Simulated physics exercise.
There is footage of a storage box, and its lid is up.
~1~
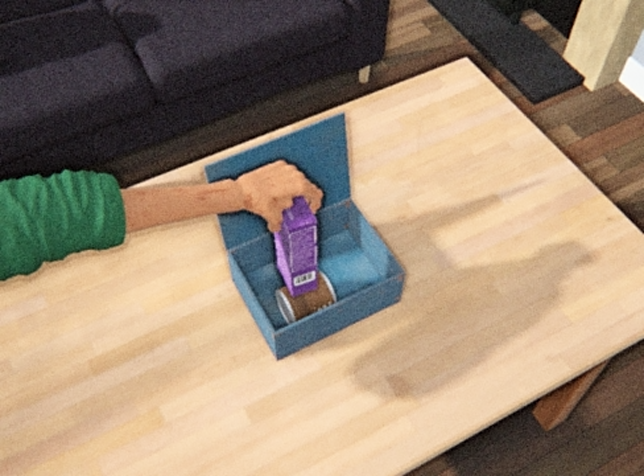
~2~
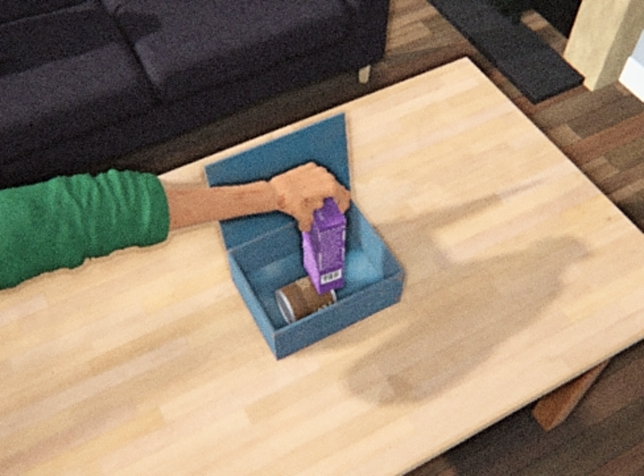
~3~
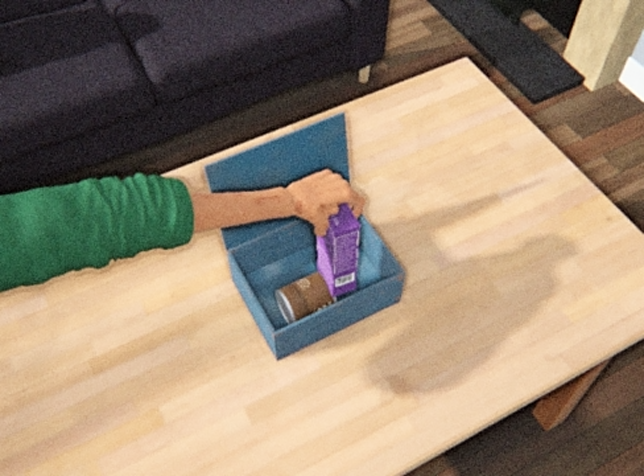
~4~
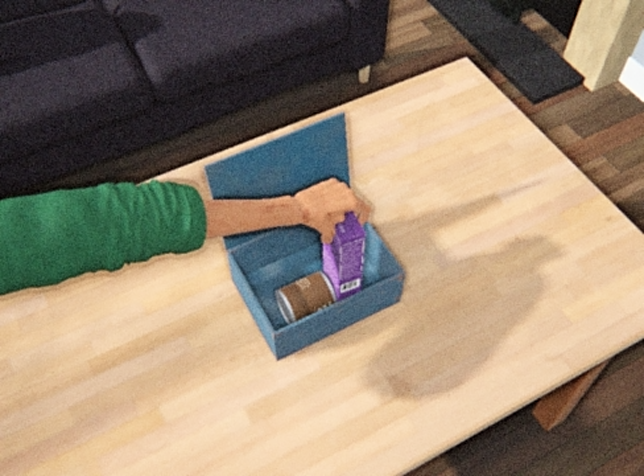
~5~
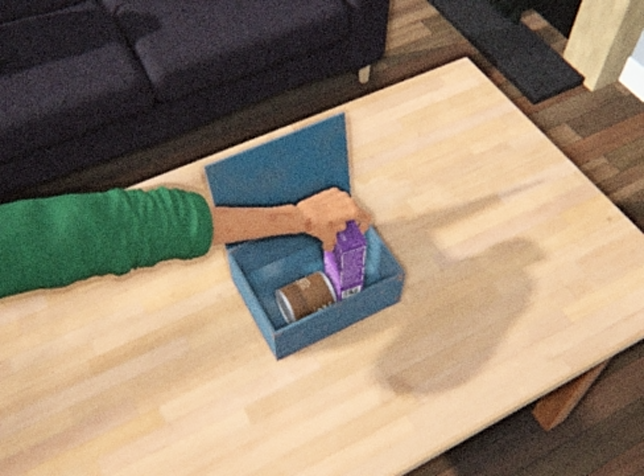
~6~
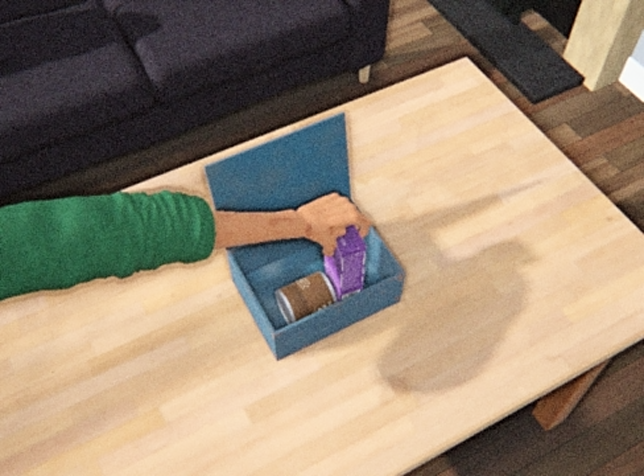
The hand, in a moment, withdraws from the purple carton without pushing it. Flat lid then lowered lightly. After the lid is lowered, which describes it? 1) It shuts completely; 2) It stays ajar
Answer: 2.
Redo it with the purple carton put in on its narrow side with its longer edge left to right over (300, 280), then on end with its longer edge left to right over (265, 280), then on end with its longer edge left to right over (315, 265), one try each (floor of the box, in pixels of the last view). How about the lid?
So: First shut tight, second open, third open.
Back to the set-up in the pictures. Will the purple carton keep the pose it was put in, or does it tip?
Result: The purple carton remains as it was set.
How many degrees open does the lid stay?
Measured angle - around 45°.
Then, 1.00 s after the last picture, lid starting down.
Then, 1.30 s after the last picture, lid 79° above the rim.
Then, 1.50 s after the last picture, lid 65° above the rim.
Then, 1.70 s after the last picture, lid 48° above the rim.
At rest, lid 46° above the rim; both in place. Seen from the same camera at the end, purple carton near (344, 267).
